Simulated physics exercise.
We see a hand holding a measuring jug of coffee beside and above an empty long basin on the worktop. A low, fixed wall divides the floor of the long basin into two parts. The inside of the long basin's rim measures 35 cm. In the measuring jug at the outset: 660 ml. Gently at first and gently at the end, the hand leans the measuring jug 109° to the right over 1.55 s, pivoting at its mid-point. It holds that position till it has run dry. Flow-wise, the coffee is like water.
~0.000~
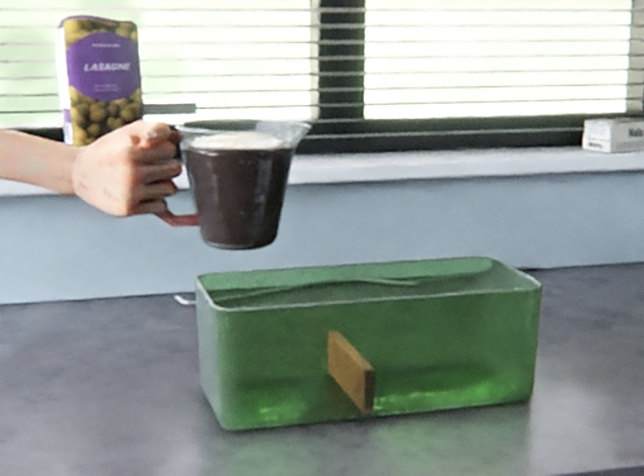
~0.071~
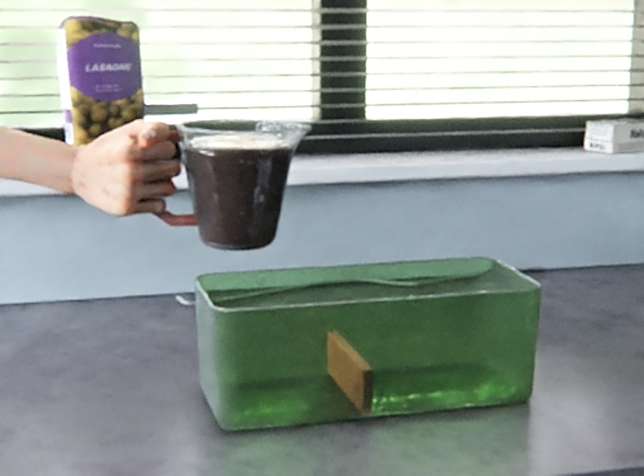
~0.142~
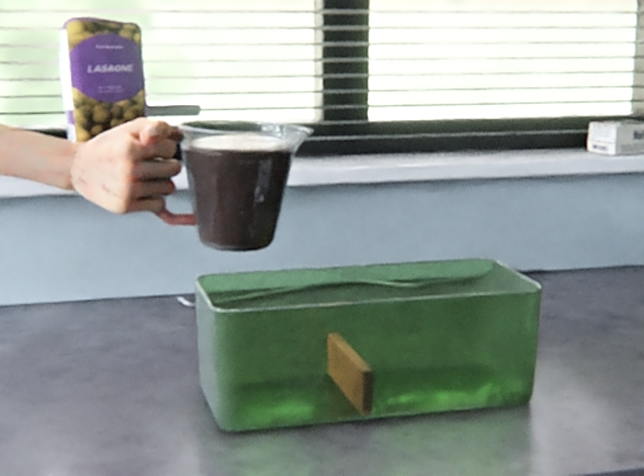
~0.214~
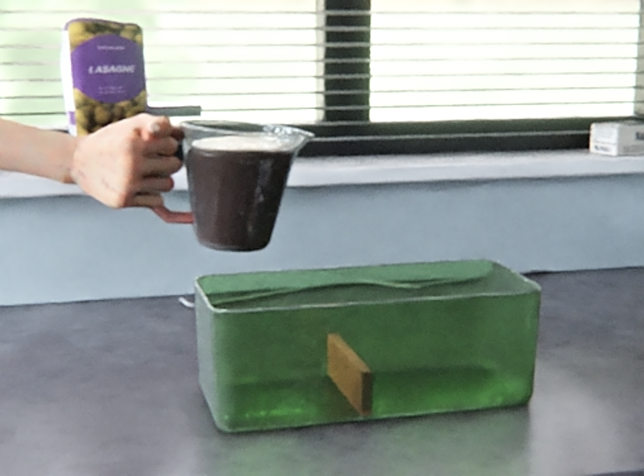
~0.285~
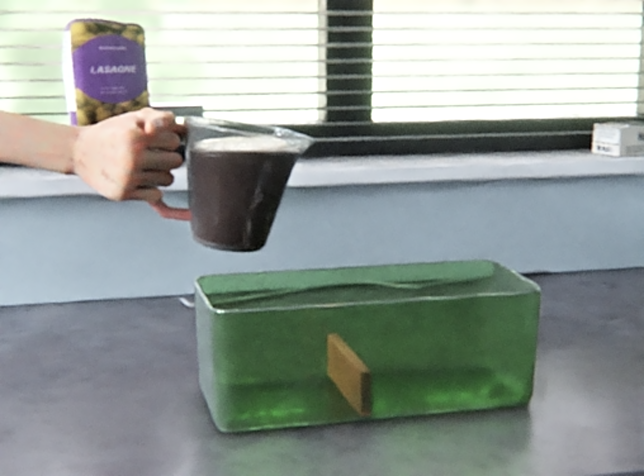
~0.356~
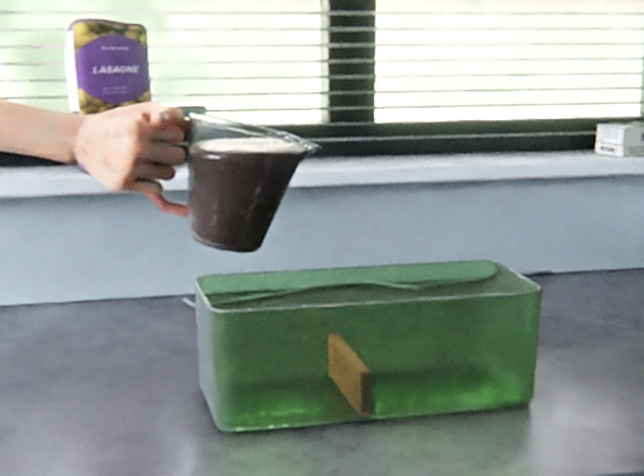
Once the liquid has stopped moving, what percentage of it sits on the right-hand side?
About 74 per cent.
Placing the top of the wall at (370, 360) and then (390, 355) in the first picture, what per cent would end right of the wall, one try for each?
First 55, then 25 per cent.
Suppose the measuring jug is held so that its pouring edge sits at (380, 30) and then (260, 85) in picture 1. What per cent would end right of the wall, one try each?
I'd say 95 percent on the first go, 20 percent on the next.
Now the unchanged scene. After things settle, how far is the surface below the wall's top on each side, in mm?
Looks like roughly 40 mm on the left and roughly 28 mm on the right.
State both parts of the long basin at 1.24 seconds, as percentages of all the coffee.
Lab note: Left near 12, right near 70.
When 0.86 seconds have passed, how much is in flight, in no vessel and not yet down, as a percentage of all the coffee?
My guess is roughly 16 %.
After 0.86 s the tilt is 64° and 68 per cent is still to pour, 0 is left of the wall and 16 right of it.
After 1.24 s the tilt is 98° and 12 per cent is still to pour, 12 is left of the wall and 69 right of it.
After 1.63 s the tilt is 109° and 0 per cent is still to pour, 25 is left of the wall and 74 right of it.
After 2.05 s the tilt is 109° and 0 per cent is still to pour, 25 is left of the wall and 74 right of it.
In the end 25 per cent lies left of the wall, 74 right of it and 0 outside.
